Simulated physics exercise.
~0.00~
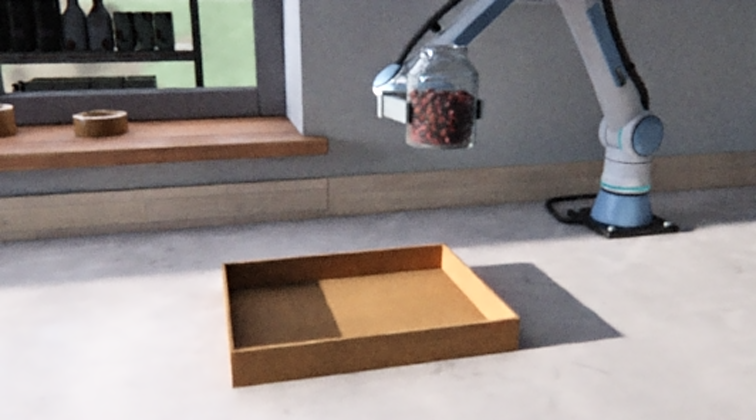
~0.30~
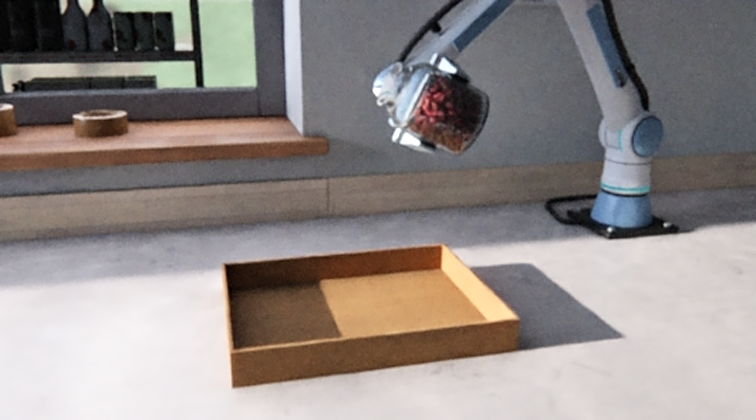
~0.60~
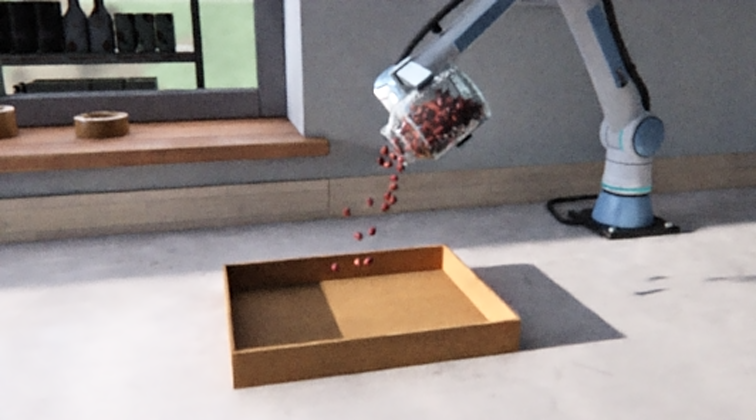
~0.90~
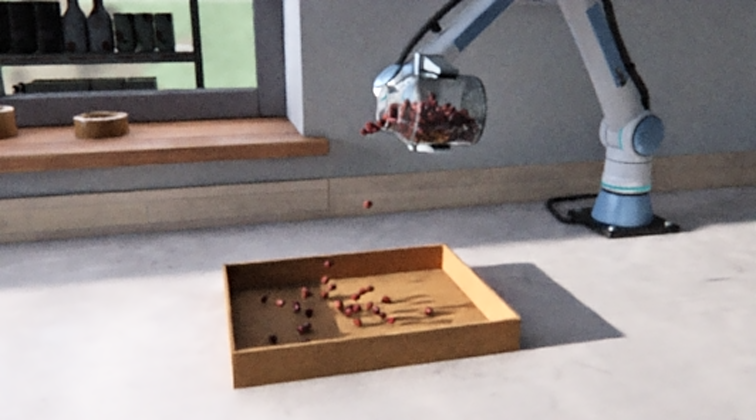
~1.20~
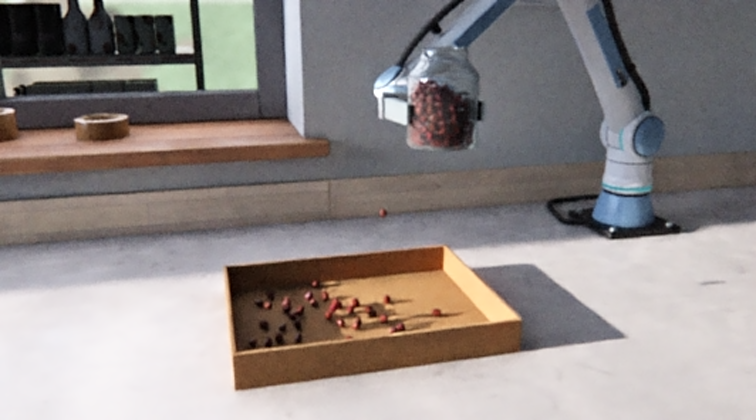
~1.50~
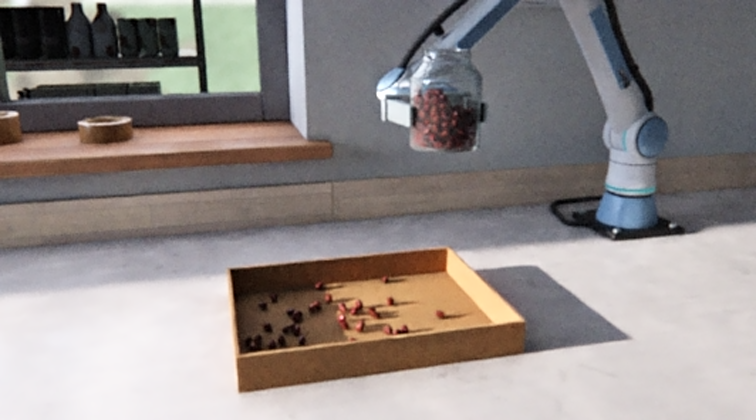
A robot arm tilts a glass jar of dark red beans to the left, spilling some into a shallow, open tray on the table, then turns the jar upright again, with most of the beans still inside and a scattering resting in the tray.
